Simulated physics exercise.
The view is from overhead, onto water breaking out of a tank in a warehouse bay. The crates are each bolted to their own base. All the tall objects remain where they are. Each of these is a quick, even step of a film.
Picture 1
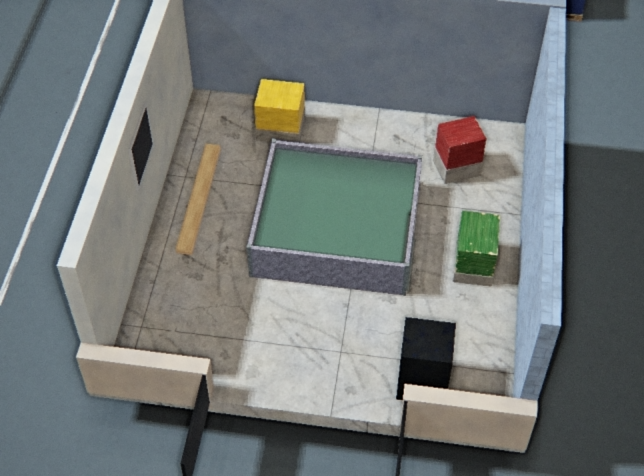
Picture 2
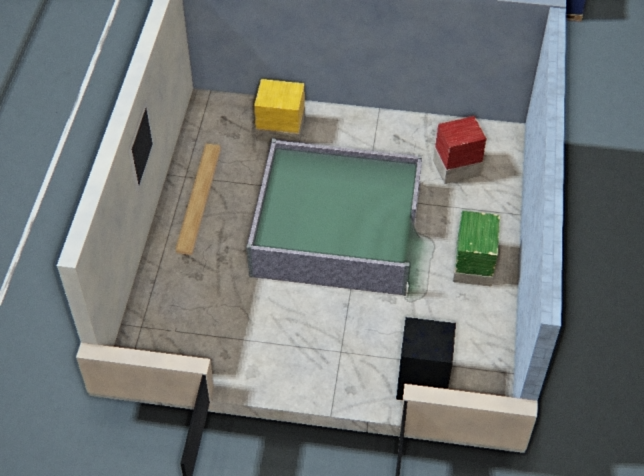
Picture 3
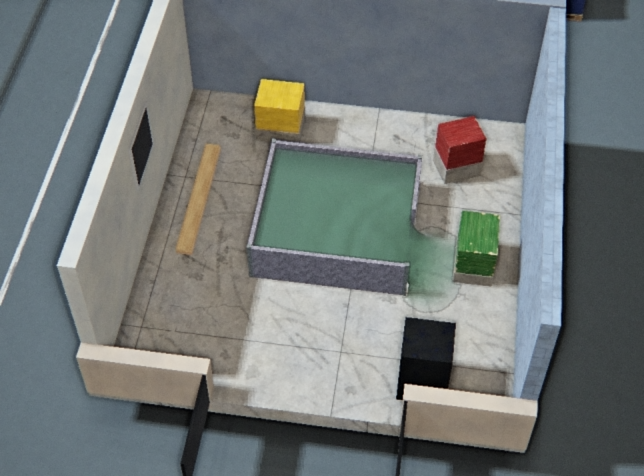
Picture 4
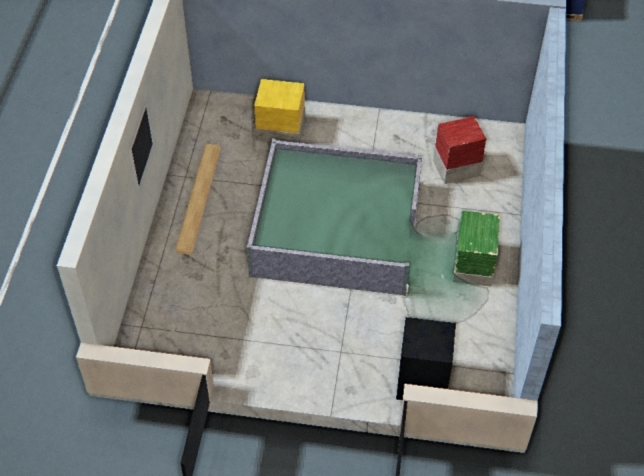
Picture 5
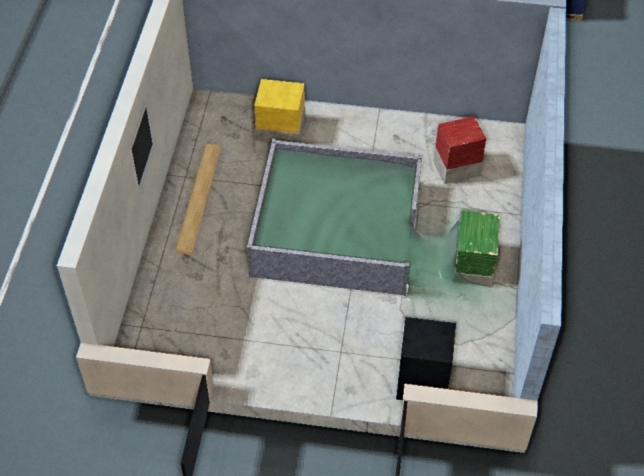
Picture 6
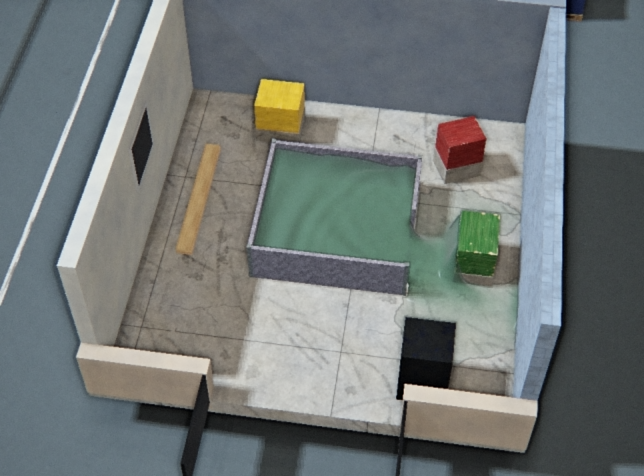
Greenish water breaks through a gap in the right side of a low square tank and spreads across the pale floor, past the green block toward the right wall, while ripples cross the tank. The walled warehouse bay is seen from overhead by a still camera. A yellow block sits behind the tank, red and green blocks right, a black one in front, and a tan plank left.
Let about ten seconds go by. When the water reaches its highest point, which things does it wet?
At the peak: The red crate stays dry; the green crate gets wet; the yellow crate stays dry.
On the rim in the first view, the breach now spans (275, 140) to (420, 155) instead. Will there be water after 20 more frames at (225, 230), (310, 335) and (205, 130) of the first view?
Those three come out soaked, moisture-free and soaked, one after another.
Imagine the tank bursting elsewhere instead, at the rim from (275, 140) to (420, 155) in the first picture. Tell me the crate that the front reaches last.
Last comes the one in green.
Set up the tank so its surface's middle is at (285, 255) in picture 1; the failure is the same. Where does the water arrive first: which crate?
I'd go with the crate marked green.
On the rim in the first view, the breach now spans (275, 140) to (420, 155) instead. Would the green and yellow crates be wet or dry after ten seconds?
As I see it, the green one gets reached, and the yellow one gets reached.
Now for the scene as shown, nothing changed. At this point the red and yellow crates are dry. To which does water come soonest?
It's the one in red.
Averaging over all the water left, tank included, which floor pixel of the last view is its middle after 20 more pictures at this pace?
Estimate: (389, 252).
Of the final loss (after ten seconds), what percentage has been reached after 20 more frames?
Log: Around 20 %, estimated.
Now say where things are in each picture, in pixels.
The first picture shows the water tank at (337, 204) is whole and still.
In the second picture, the front is at (413, 296), out from the gap at (406, 255).
In the third picture, the front is at (454, 242), out from the gap at (406, 257).
In the fourth picture, water pours out at (406, 257) and has run to (472, 310).
In the fifth picture, water pours out at (406, 257) and has run to (516, 309).
In the sixth picture, water pours out at (406, 257) and has run to (515, 342).
A moment on, water covers 25 % of the floor; the red crate water round its plinth, the green crate water round its plinth, the yellow crate not reached.
Next, water covers 35 % of the floor; the red crate water round its plinth, the green crate water round its plinth, the yellow crate not reached.
Then, water covers 60 % of the floor; the red crate water round its plinth, the green crate water round its plinth, the yellow crate water round its plinth.
Later, water covers 90 % of the floor; the red crate water round its plinth, the green crate water round its plinth, the yellow crate water round its plinth.
In the end, water covers 100 % of the floor; the red crate stayed above the water, the green crate was topped, the yellow crate stayed above the water.
